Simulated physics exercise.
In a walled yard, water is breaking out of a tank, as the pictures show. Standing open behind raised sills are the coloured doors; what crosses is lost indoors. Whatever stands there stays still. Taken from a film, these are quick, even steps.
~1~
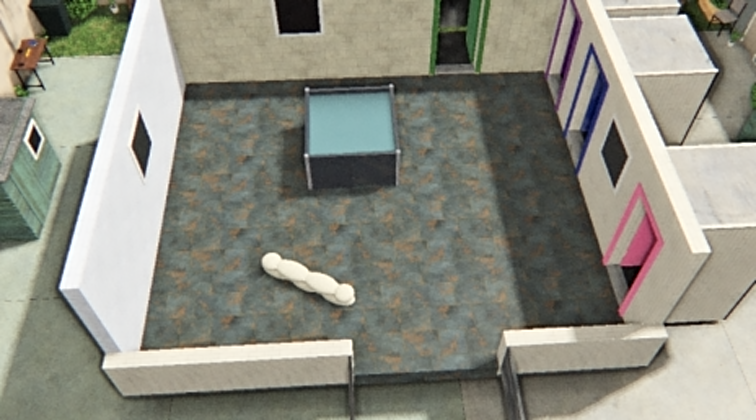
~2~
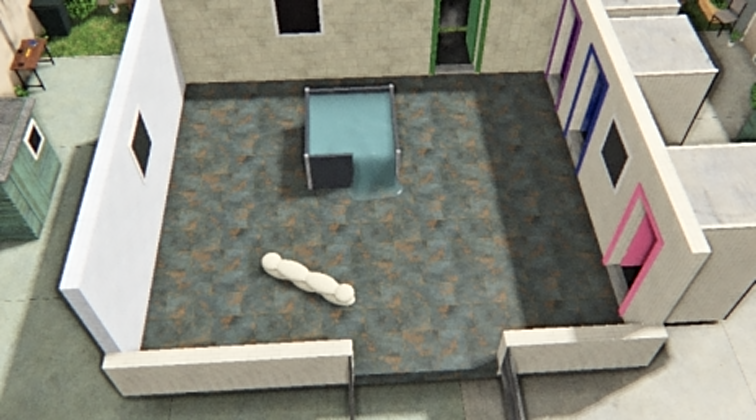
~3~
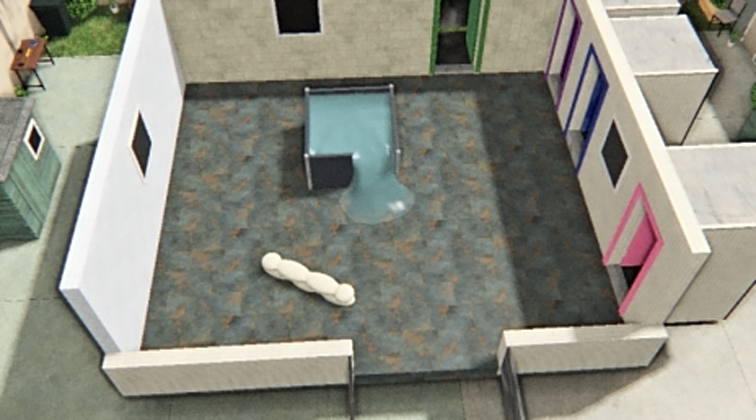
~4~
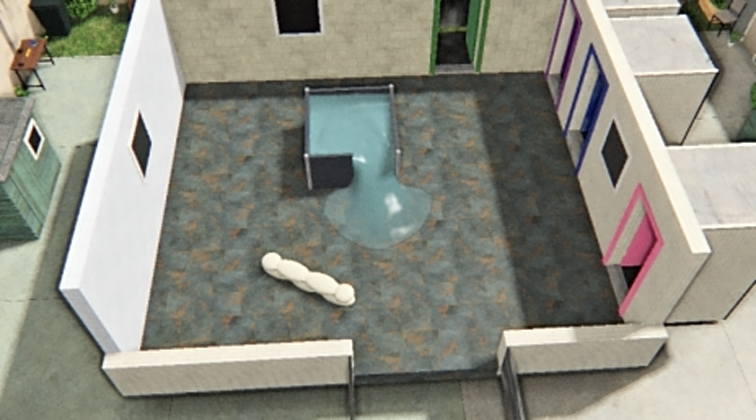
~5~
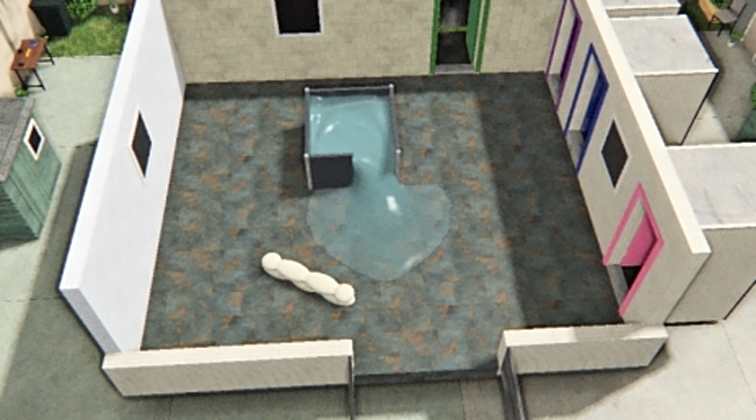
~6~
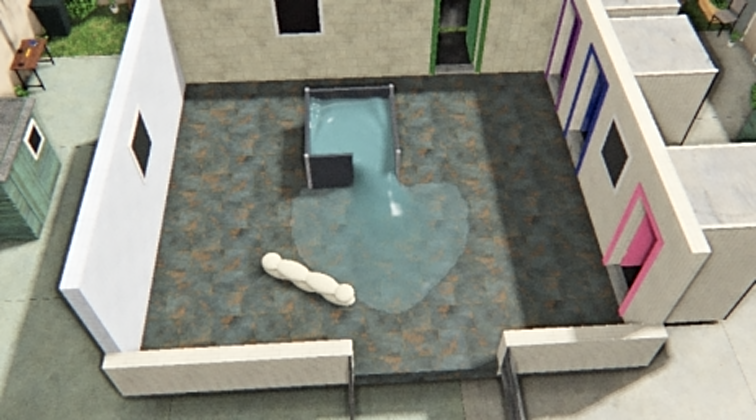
Water poured out through a gap in the front of a square tank in a walled yard, then spread across the dark floor in a widening pool toward a pale, twisted object lying still.
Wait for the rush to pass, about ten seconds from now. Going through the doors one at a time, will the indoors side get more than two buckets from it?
Purple door: Two buckets at most; pink door: More than two buckets; green door: Two buckets at most; blue door: Two buckets at most.
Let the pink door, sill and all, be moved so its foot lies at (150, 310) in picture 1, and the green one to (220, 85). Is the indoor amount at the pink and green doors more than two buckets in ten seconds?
Going through them, I find the pink door escapes flooding and the green door escapes flooding.
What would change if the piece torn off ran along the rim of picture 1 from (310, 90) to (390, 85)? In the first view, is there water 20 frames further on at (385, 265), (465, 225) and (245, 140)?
In turn: Untouched, then untouched, then inundated.
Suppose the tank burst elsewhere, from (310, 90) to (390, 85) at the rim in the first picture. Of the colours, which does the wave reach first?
I'd go with the green one.
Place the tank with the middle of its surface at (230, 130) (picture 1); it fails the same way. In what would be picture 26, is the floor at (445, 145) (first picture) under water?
That patch would be not reached, I'd say.
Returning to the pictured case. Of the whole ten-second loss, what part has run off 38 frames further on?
Share gone: About 80 %.
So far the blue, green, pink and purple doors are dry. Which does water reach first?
Result: The pink-painted one is first.
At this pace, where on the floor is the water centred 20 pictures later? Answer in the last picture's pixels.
My guess is about (391, 215).
A moment on, water covers 25 % of the floor; the purple door not reached, the pink door not reached, the green door not reached, the blue door not reached.
Next, water covers 30 % of the floor; the purple door not reached, the pink door wet at the sill, nothing in, the green door not reached, the blue door not reached.
Then, water covers 40 % of the floor; the purple door not reached, the pink door over two buckets in, the green door not reached, the blue door not reached.
Later, water covers 50 % of the floor; the purple door not reached, the pink door over two buckets in, the green door not reached, the blue door wet at the sill, nothing in.
In the end, water covers 55 % of the floor; the purple door wet at the sill, nothing in, the pink door far over two buckets in, the green door wet at the sill, nothing in, the blue door wet at the sill, nothing in.
